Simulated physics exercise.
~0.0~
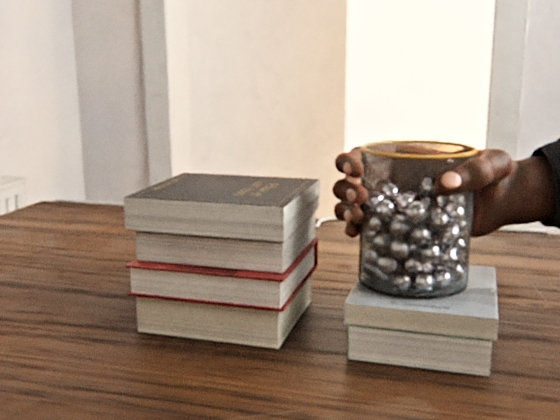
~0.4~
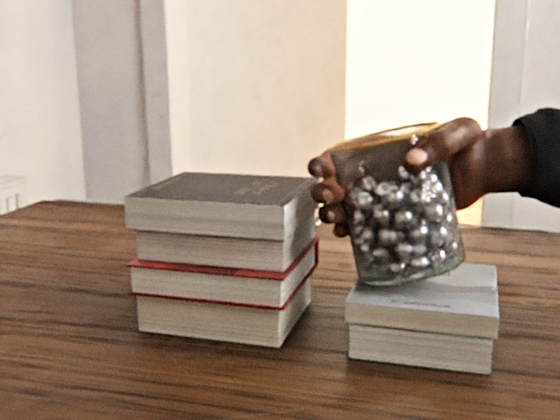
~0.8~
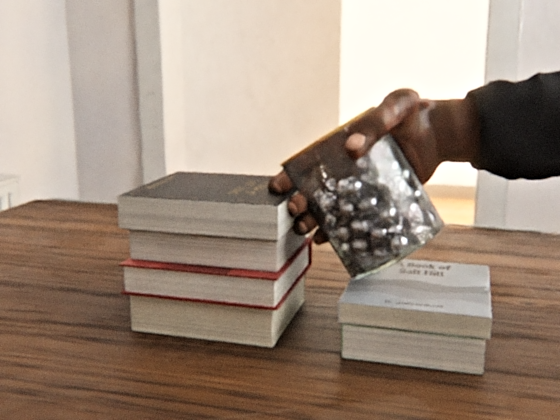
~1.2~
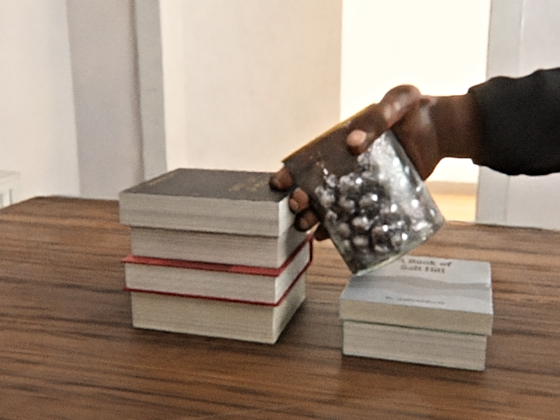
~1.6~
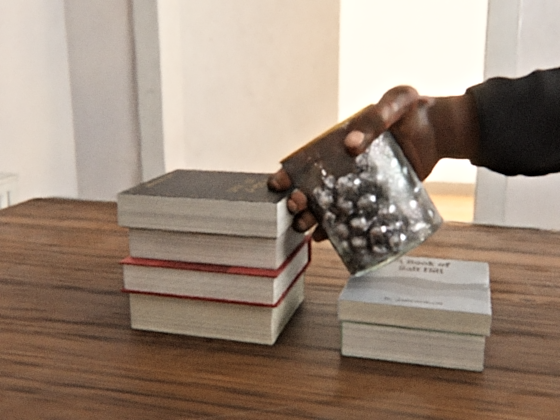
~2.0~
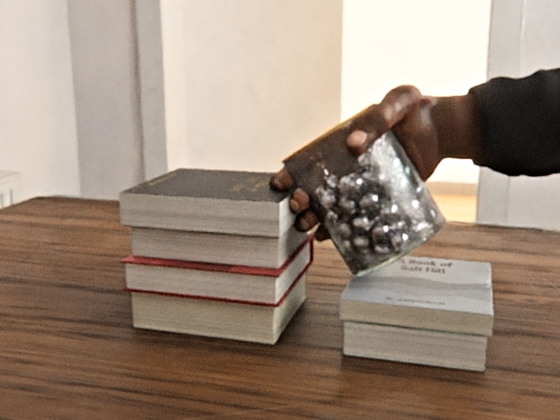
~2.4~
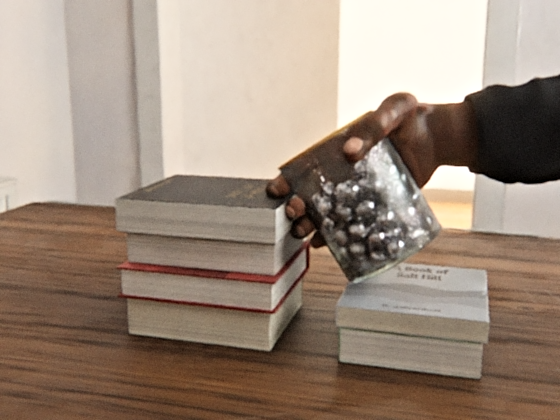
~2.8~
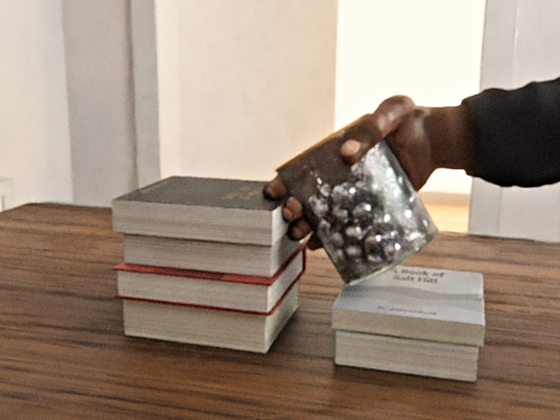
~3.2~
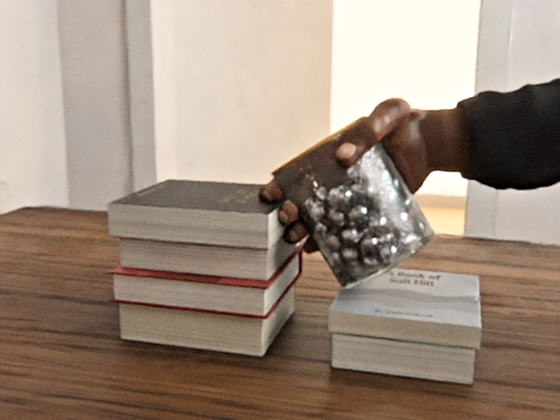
A dark-sleeved arm reaches in from the right, its hand gripping a clear glass of shiny silver balls over a low pile of pale books on a brown wooden table. To the left stands a taller stack of books, dark on top with red edges lower down, before pale walls and a bright opening, all seen from the front by a slightly swaying camera. The hand lifts the glass and tips it leftward until its rim comes near the taller stack. It then holds the glass slanted there, the lower edge at the small pile. The balls stay inside, and both piles stay put.
